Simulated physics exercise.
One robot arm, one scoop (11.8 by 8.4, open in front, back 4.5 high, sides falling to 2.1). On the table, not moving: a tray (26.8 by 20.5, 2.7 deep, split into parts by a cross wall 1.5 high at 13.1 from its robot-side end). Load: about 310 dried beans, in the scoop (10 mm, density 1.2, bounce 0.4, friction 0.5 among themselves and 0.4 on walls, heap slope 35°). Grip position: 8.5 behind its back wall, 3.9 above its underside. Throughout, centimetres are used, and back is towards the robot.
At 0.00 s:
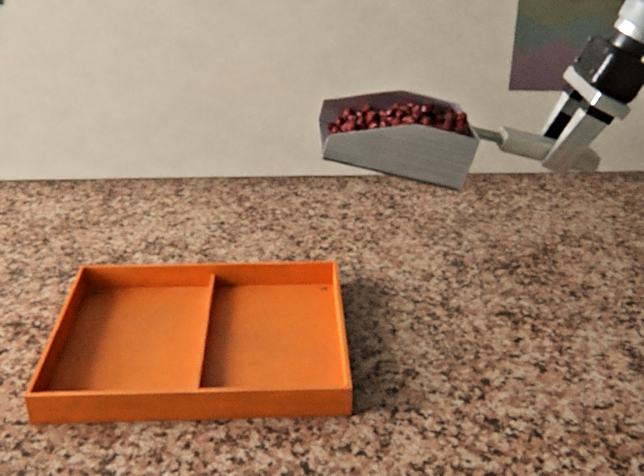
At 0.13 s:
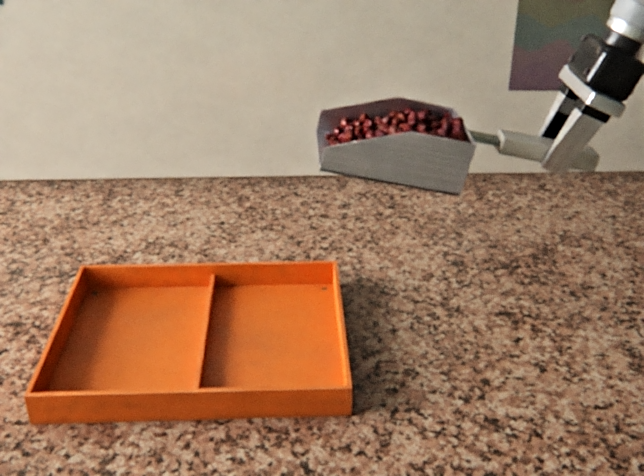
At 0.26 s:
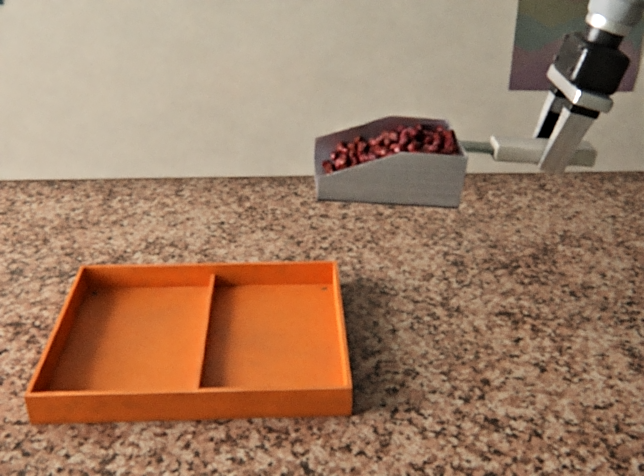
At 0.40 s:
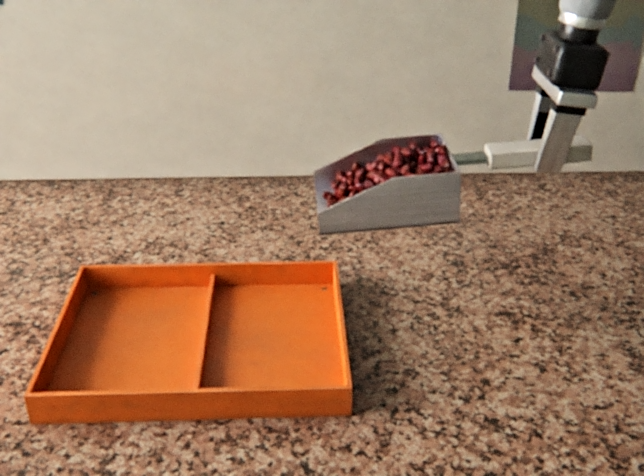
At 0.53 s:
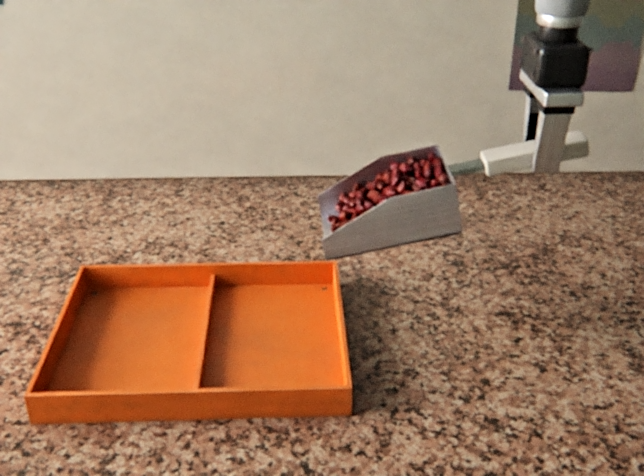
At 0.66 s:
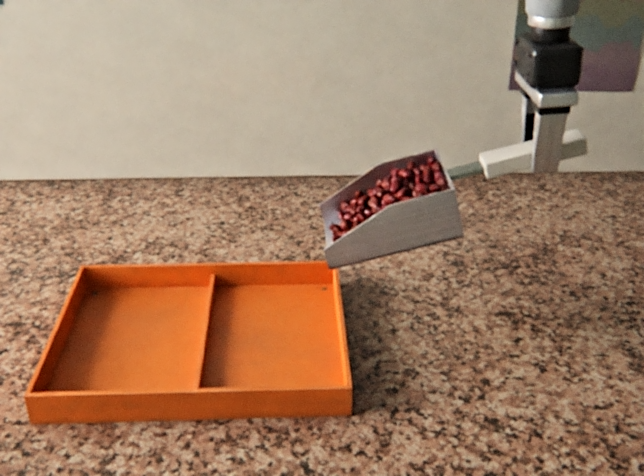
A robot arm lowers a grey scoop of dark red beans and tilts it forward.
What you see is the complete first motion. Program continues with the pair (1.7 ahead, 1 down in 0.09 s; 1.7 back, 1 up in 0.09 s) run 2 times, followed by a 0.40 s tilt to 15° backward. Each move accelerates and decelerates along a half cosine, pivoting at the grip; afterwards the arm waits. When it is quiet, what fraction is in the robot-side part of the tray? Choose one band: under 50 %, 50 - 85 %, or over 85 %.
Between 50 and 85 %.
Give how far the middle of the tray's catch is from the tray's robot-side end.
8 cm.
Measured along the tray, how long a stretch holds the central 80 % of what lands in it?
The stretch is some 8 cm.
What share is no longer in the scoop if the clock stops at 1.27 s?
Roughly 60 per cent by then.
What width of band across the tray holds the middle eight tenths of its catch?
Around 12 cm across.
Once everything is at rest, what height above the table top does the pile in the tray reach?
Some 2.5 cm up.
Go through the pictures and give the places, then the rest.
In the first frame, the scoop floor at (399, 153), tilted 15° backward; upper third of the load around (407, 125), from x 330 to 465, top at y 105; 308 on the scoop.
In the second frame, the scoop floor at (398, 161), tilted 12° backward; upper third of the load around (411, 132), from x 330 to 465, top at y 115.
In the third frame, the scoop floor at (395, 179), tilted 5° backward; upper third of the load around (413, 149), from x 325 to 455, top at y 130.
In the fourth frame, the scoop floor at (396, 201), tilted 5° forward; upper third of the load around (415, 171), from x 325 to 450, top at y 145.
In the fifth frame, the scoop floor at (399, 217), tilted 12° forward; upper third of the load around (421, 186), from x 330 to 450, top at y 160.
In the sixth frame, the scoop floor at (401, 223), tilted 15° forward; upper third of the load around (423, 191), from x 335 to 450, top at y 160; 308 on the scoop.
After 0.96 s, tilted 15° forward, highest piece 15 above the table; 207 on the scoop, 71 in the robot-side part, 30 in flight or on a rim.
After 1.27 s, tilted 6° backward, highest piece 20 above the table; 174 in the robot-side part, 130 on the scoop, 2 in the far-side part, 2 in flight or on a rim.
After 1.62 s, tilted 15° backward, highest piece 23 above the table; 177 in the robot-side part, 129 on the scoop, 2 in the far-side part.
After 2.67 s, tilted 15° backward, highest piece 23 above the table; 177 in the robot-side part, 129 on the scoop, 2 in the far-side part.
In the end, 177 in the robot-side part, 129 on the scoop, 2 in the far-side part. That is 57 % in the robot-side part of the tray.
